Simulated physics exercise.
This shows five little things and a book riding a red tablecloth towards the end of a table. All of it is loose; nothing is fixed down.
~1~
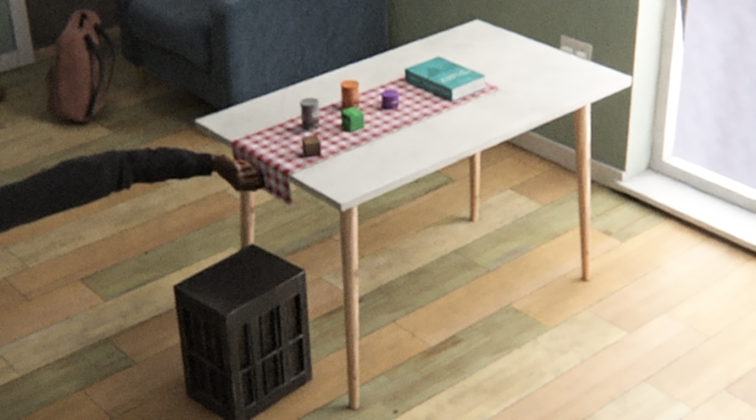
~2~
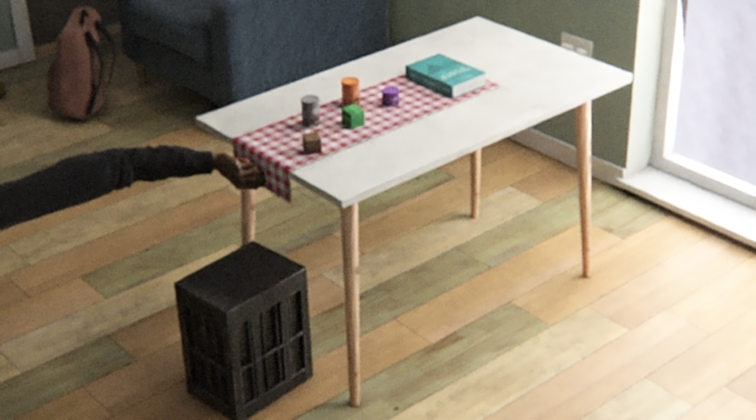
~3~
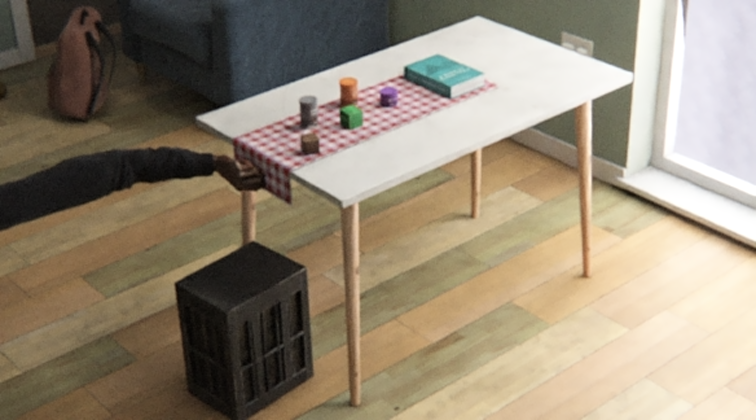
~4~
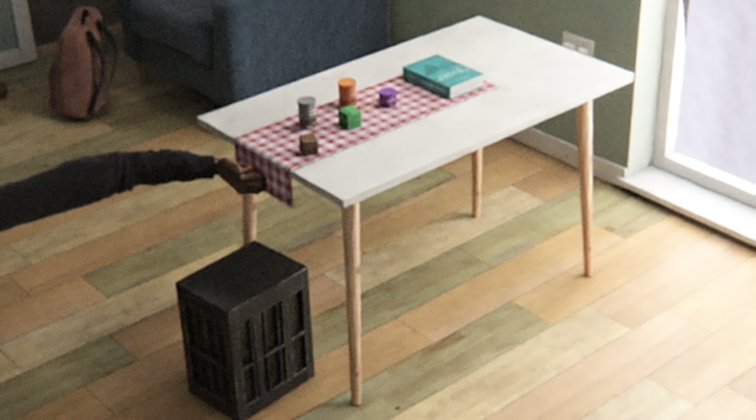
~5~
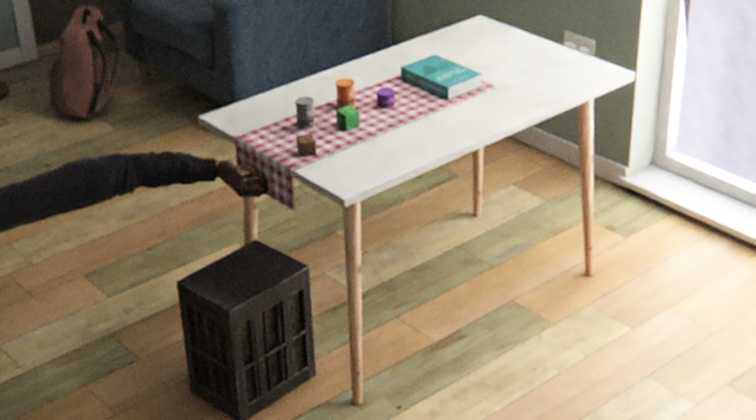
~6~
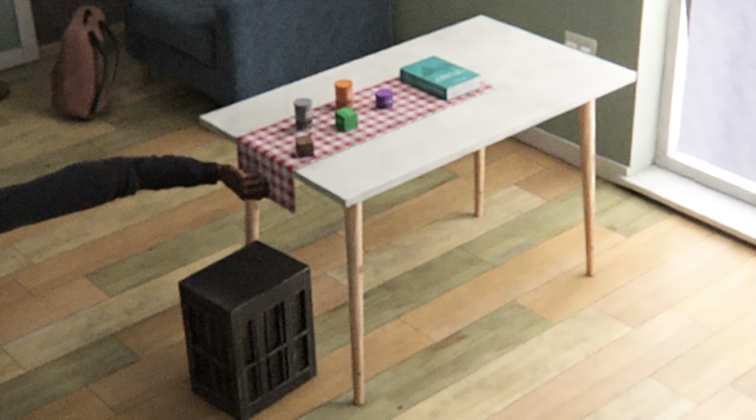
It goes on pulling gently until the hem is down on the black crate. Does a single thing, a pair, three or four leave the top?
I predict that two objects will leave the top.
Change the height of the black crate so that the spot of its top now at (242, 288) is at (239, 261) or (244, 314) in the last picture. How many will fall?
The numbers are 1 and 3.
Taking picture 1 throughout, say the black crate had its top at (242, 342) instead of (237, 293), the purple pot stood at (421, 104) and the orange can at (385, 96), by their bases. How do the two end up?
In the end the purple pot rides it out; meanwhile the orange can rides it out.
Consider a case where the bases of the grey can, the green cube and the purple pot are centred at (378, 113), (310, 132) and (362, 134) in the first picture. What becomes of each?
Grey can safe, green cube lost, purple pot safe.
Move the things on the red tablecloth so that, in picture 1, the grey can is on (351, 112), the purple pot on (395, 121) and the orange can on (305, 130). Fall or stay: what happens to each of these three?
You'd see the grey can hang on, the purple pot hang on and the orange can go down.
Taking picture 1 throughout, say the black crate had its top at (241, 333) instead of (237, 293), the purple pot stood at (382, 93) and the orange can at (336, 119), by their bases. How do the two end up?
Purple pot: Safe; orange can: Lost.
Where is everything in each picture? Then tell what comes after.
The first picture shows hem (292, 206); brown cube (311, 139); grey can (309, 101); green cube (352, 112); orange can (350, 83); purple pot (390, 93); top of the crate (237, 293).
The second picture shows hem (292, 204); brown cube (312, 136).
The third picture shows hem (292, 207); grey can (308, 99).
The fourth picture shows hem (294, 209); green cube (349, 110); top of the crate (240, 289).
The fifth picture shows hem (295, 212); orange can (345, 82).
The sixth picture shows hem (296, 215); brown cube (304, 139); grey can (303, 101); green cube (346, 112); orange can (344, 83); purple pot (384, 92).
Soon after, hem on the crate; brown cube and grey can gone.
In the end, hem on the crate; brown cube and grey can gone. It carries off two.
